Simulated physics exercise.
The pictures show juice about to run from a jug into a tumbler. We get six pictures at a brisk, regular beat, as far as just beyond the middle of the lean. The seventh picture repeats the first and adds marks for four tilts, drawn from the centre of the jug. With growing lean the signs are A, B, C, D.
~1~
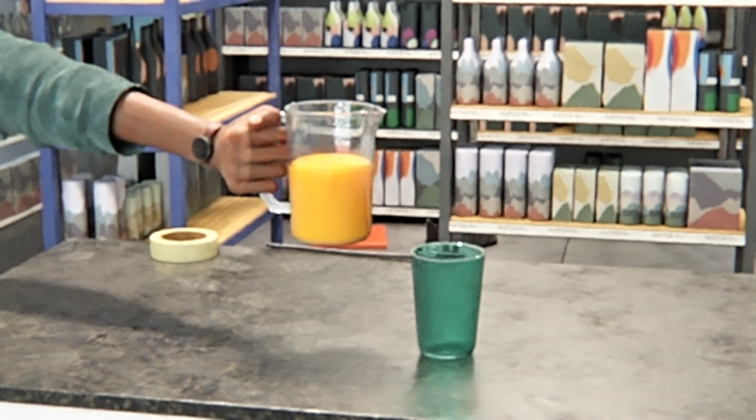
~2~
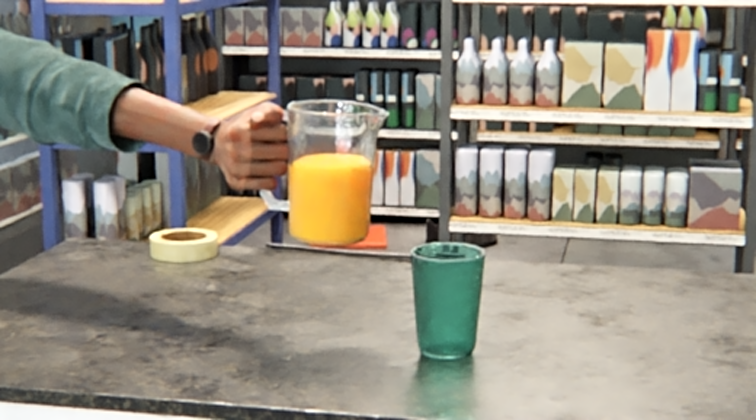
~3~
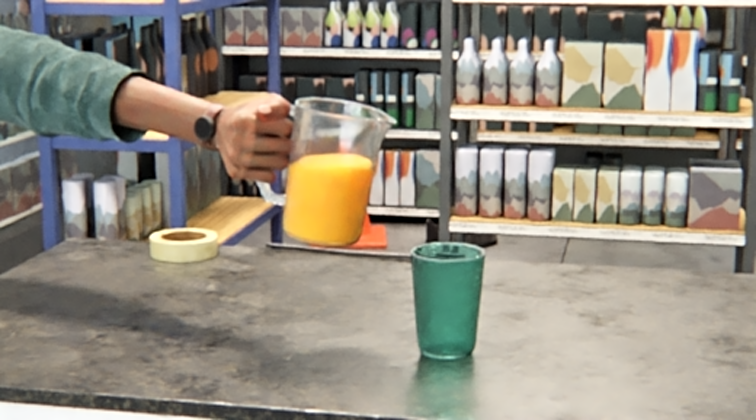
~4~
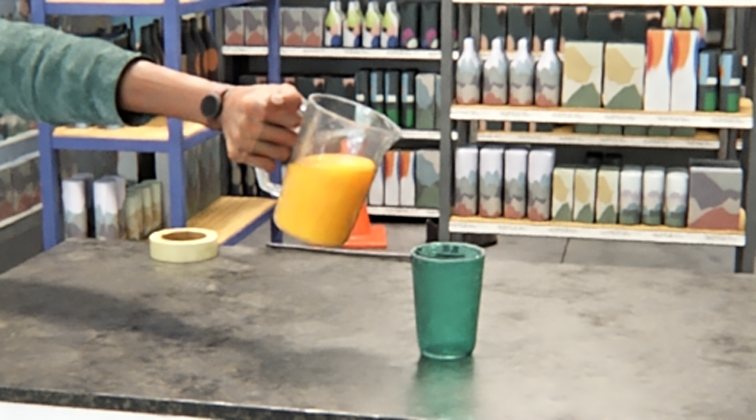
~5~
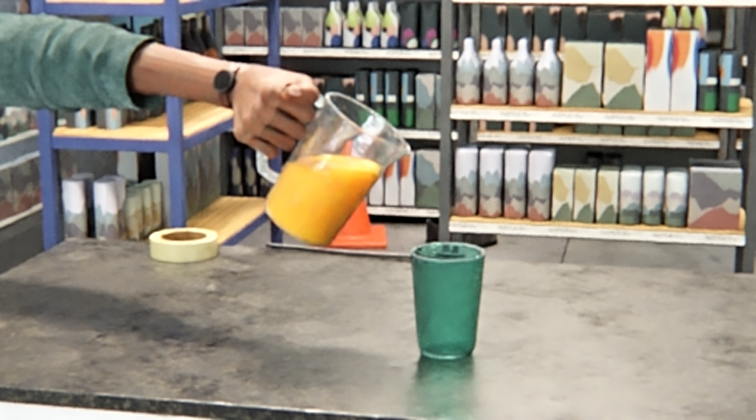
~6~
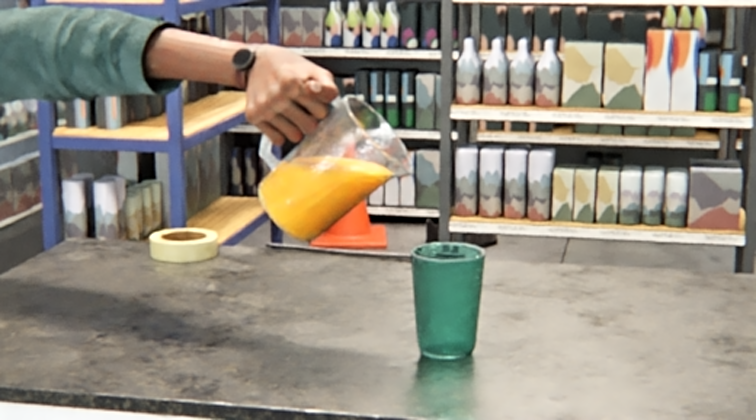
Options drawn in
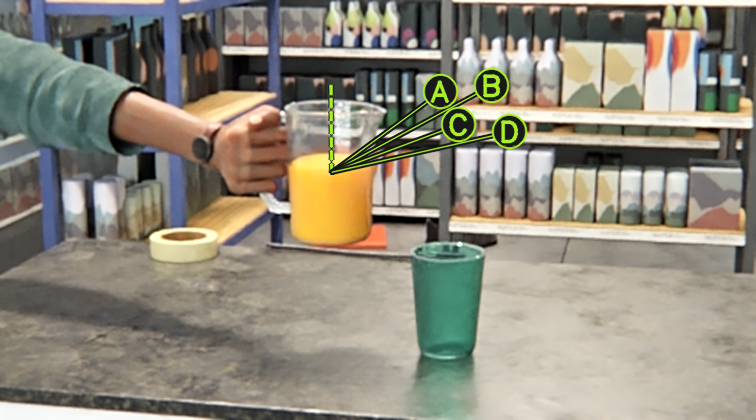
In a shop, a hand lifting and tilting a glass jug of orange juice rightward near a green tumbler on a dark counter.
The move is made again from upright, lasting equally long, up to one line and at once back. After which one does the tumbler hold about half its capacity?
D beats the others.
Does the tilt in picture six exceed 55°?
No, it does not.
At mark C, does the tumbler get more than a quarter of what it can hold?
Yes.
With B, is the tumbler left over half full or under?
Under half.
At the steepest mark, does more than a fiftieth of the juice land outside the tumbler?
No, it does not.
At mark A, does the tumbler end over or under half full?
Under.
On the marked copy, A at (427, 102); B at (476, 93); C at (442, 130); D at (493, 135).
Choosing A, the tumbler ends with about 4 % of what it can hold.
Choosing B, the tumbler ends with about 14 % of what it can hold.
Choosing C, the tumbler ends with about 31 % of what it can hold.
Choosing D, the tumbler ends with about 52 % of what it can hold.
